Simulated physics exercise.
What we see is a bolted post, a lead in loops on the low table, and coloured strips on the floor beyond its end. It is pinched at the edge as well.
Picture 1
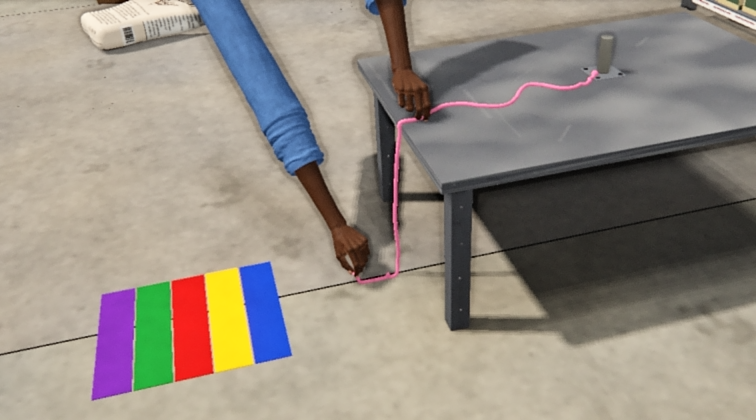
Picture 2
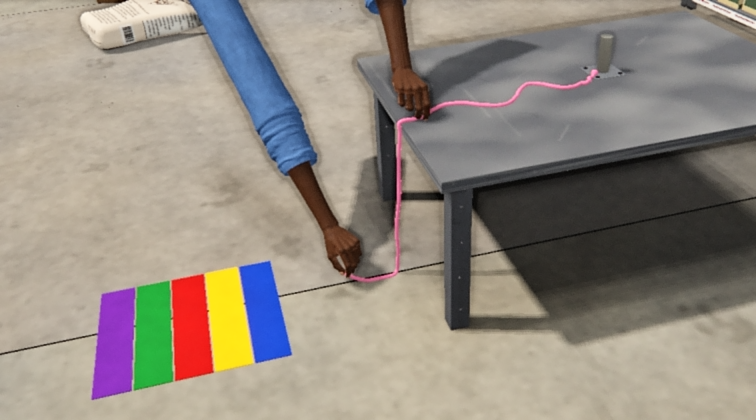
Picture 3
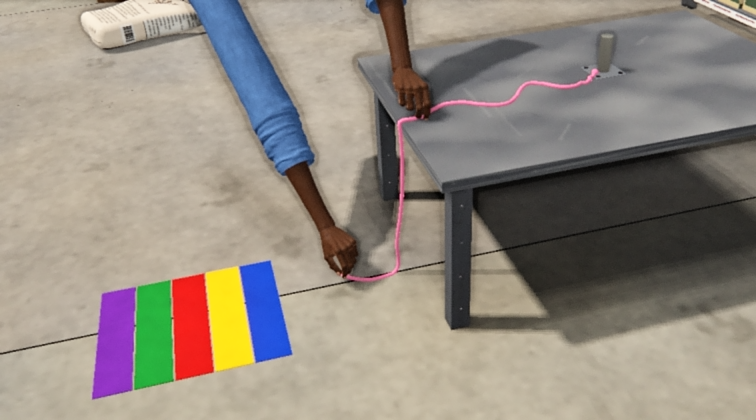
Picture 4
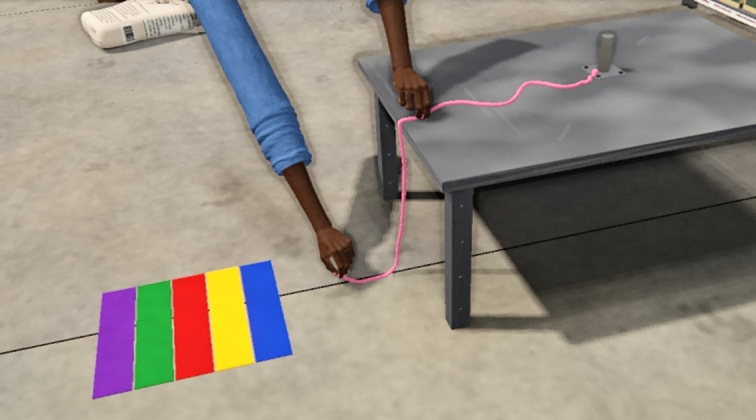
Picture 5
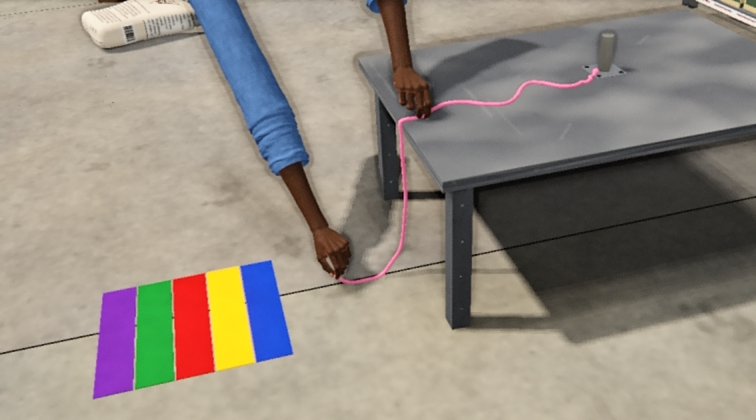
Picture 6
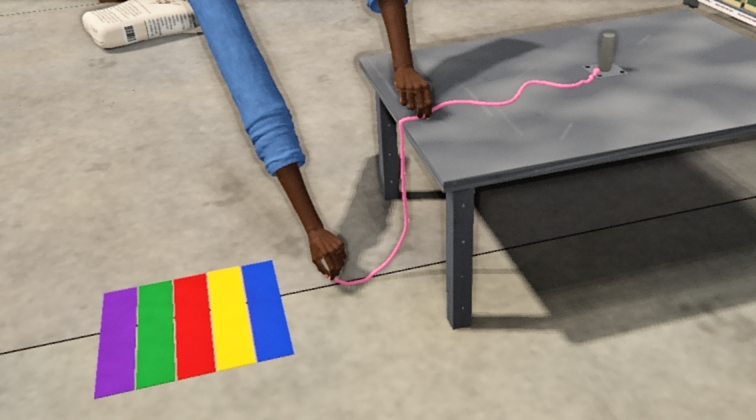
A bare concrete floor with a low grey table at the right is seen from above at an angle. A pink cord runs from a grey peg across the tabletop to the edge, where one hand pinches it, while another hand holds its end near purple, green, red, yellow and blue strips. The lower hand draws the end slightly left, the hanging cord bowing gently, while the camera stays still.
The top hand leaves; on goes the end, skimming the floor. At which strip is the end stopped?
The end stops over the red strip.
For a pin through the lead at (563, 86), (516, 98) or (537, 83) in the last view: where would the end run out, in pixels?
The places are (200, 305), (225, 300) and (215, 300).
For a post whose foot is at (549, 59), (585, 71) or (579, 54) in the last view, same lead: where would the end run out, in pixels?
Try by try, around (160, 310), (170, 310) and (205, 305).
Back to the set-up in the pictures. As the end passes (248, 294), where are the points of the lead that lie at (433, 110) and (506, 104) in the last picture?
The first at (401, 125), the second at (470, 103).
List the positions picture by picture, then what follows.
In the first picture, end (354, 273); blue (270, 340); yellow (232, 348); red (193, 357); green (153, 366); purple (113, 374).
In the second picture, end (346, 274); lead through (581, 83) (520, 90) (460, 103) (400, 129) (399, 199) (398, 264).
In the third picture, end (342, 274).
In the fourth picture, end (339, 275); lead through (582, 83) (520, 90) (461, 103) (401, 129) (404, 197) (396, 264).
In the fifth picture, end (336, 276).
In the sixth picture, end (330, 277); lead through (583, 82) (522, 89) (462, 102) (402, 129) (405, 197) (387, 262).
A little later, end near (248, 294); over blue.
Next, end near (211, 301); over yellow.
When it is tight, end near (190, 306); over red. It gets as far as the red strip.
